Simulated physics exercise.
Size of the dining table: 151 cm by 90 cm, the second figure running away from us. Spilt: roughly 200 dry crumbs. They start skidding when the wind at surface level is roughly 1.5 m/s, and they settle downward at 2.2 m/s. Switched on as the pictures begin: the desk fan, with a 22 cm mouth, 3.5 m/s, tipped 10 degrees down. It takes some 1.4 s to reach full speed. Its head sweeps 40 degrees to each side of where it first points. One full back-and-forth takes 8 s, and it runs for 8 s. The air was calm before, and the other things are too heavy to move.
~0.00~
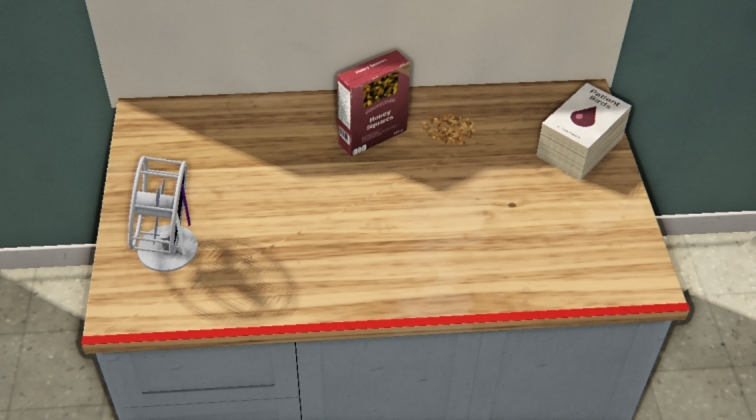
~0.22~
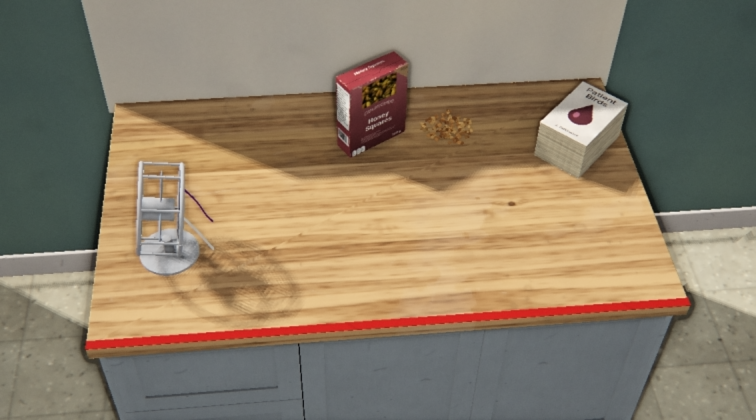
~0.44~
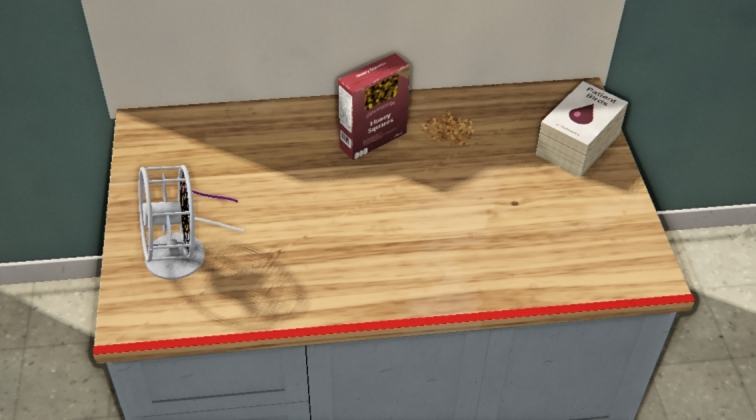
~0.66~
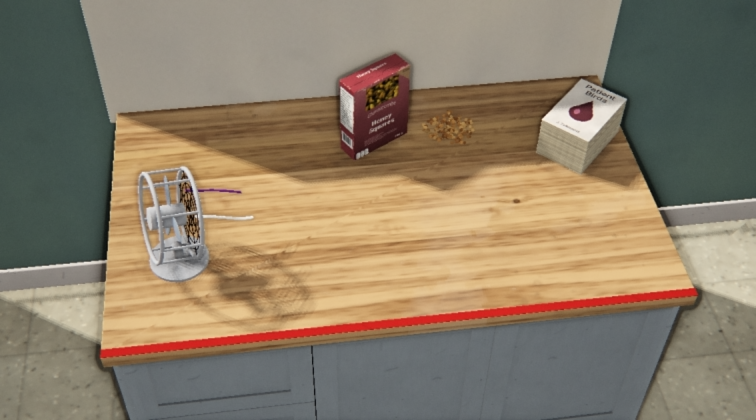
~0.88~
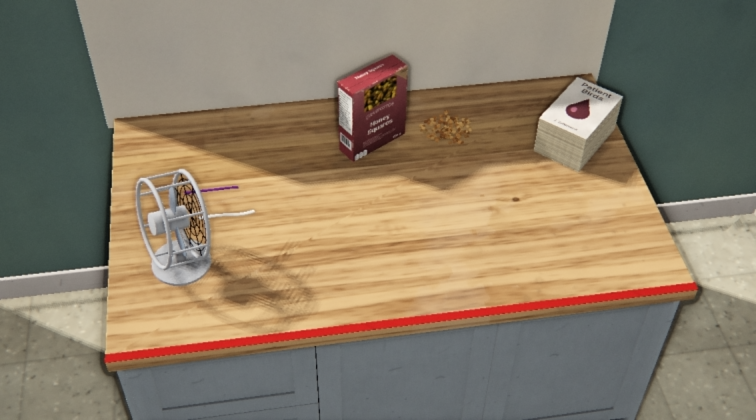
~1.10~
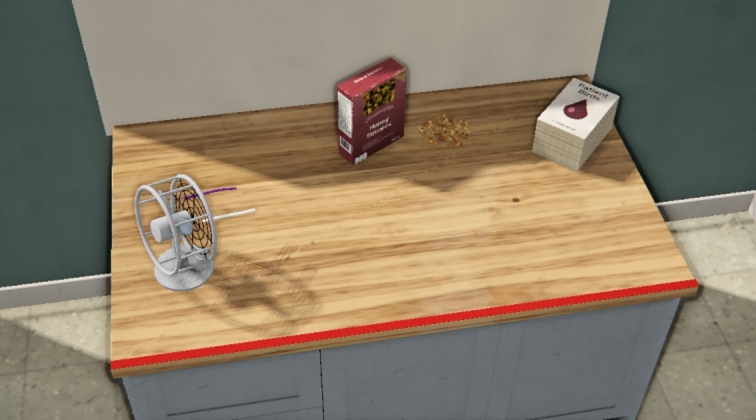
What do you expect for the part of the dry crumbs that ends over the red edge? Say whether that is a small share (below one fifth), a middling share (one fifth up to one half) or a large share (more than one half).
It is a small share, below one fifth.
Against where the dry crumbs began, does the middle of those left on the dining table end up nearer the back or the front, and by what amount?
Rearward, some 5 cm.
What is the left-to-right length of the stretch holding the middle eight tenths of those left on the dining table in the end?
Around 20 centimetres from left to right.
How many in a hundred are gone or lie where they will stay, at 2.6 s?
80 %.
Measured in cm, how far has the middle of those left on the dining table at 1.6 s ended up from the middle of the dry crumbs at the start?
Measured offset: Approx. 20 cm.
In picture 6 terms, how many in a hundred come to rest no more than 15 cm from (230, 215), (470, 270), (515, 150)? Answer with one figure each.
Taking the spots one by one, around 0 %, 0 % and 0 %.
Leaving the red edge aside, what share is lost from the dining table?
80 %.
After 1.6 s, 100 % are still on the top, 0 % are over the red edge; the middle of those left on the top is near (487, 100).
After 2.6 s, 23 % are still on the top, 0 % are over the red edge; the middle of those left on the top is near (447, 118).
After 4.4 s, 20 % are still on the top, 0 % are over the red edge; the middle of those left on the top is near (443, 122).
After 8.0 s, at the end, 0 % are over the red edge; the middle of those left on the top is near (443, 122).
